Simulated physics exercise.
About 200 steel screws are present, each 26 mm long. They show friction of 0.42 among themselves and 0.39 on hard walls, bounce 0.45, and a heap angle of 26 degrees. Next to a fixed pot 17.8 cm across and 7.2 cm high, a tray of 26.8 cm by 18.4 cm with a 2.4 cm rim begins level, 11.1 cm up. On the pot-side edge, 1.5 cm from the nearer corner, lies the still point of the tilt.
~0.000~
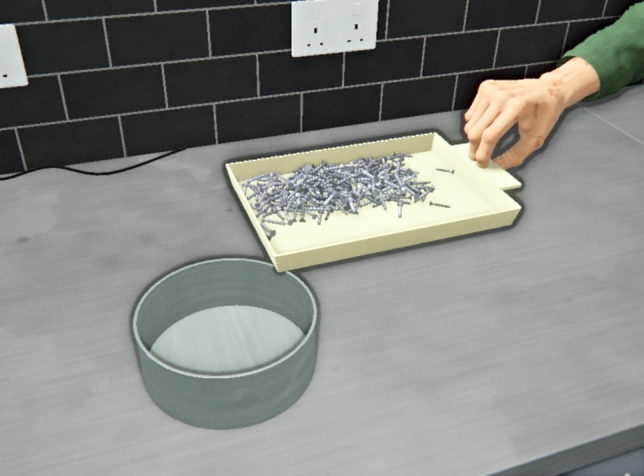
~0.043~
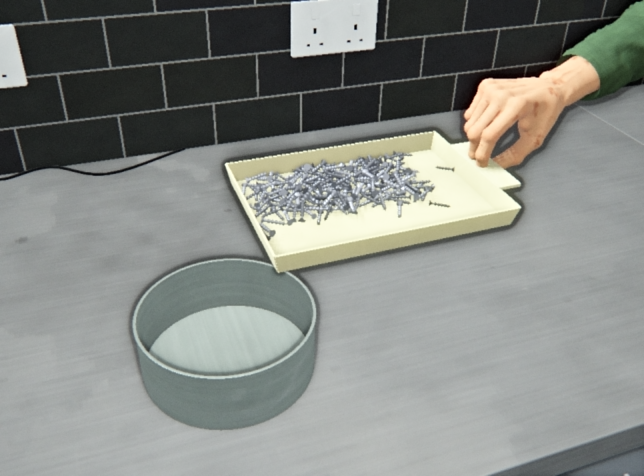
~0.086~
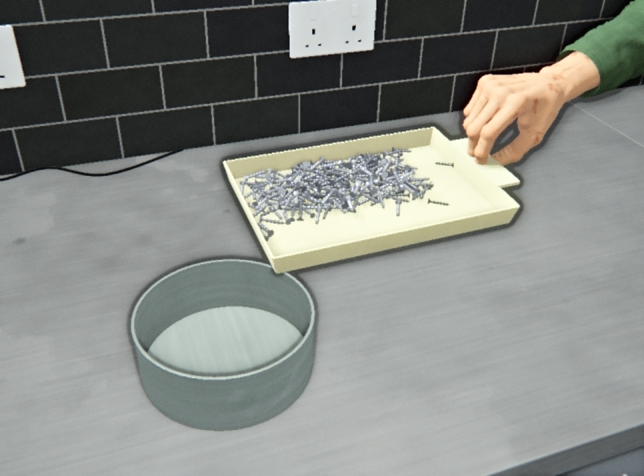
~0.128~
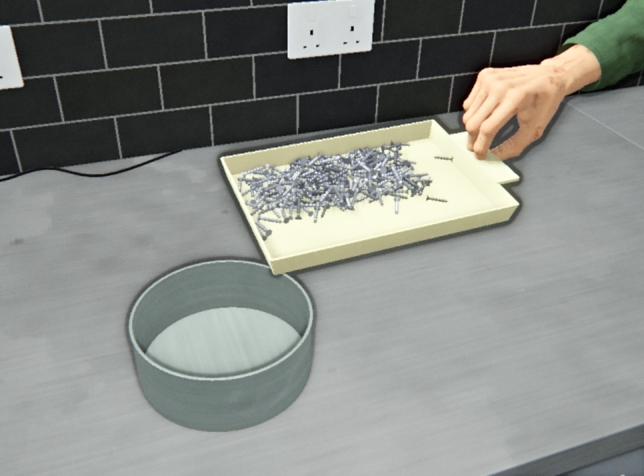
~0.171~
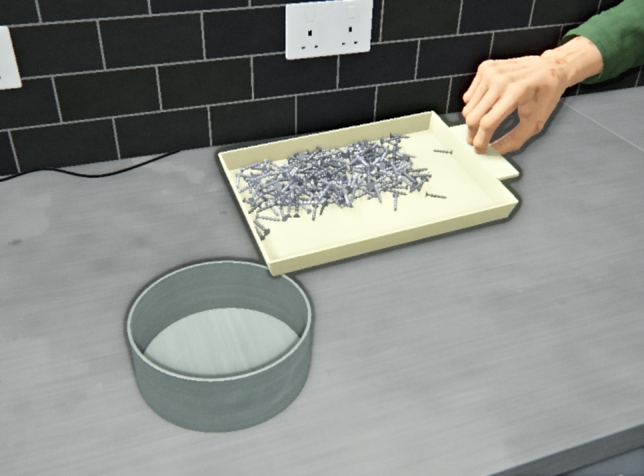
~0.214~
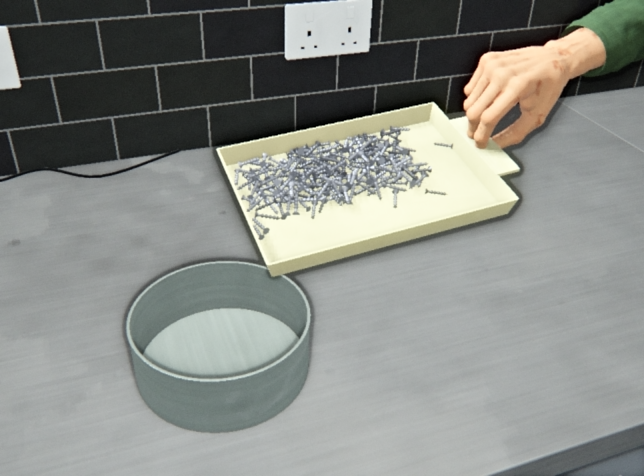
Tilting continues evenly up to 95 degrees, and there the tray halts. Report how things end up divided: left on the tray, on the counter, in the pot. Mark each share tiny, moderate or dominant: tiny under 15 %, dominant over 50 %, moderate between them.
Tray: Tiny, counter: Moderate, pot: Dominant.
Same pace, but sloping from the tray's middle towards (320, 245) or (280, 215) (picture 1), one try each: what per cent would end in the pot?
Some 100 and 30 per cent.
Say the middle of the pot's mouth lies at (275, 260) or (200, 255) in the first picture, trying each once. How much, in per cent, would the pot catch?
Close to 5 in a hundred, then close to 0 in a hundred.
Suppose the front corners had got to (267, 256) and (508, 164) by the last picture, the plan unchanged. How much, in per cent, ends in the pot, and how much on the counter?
Final per cent - pot 30, counter 70.
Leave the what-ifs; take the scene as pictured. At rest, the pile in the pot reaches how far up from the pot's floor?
Some 3.0 cm above the floor.
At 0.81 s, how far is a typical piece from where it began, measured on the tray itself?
By then it sits near 10 cm from where it began.
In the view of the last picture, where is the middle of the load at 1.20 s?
Around (307, 262).
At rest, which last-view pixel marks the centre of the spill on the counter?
Roughly at pixel (339, 404) in the last view.
After 0.81 s, tilt 50 degrees; the tray holds 100 %, the pot 0 %.
After 1.20 s, tilt 77 degrees; the tray holds 75 %, the pot 15 %.
After 1.68 s, tilt 95 degrees; the tray holds 0 %, the pot 65 %.
By 2.4 s all is still; tray 0 %, counter 35 %, pot 65 %.
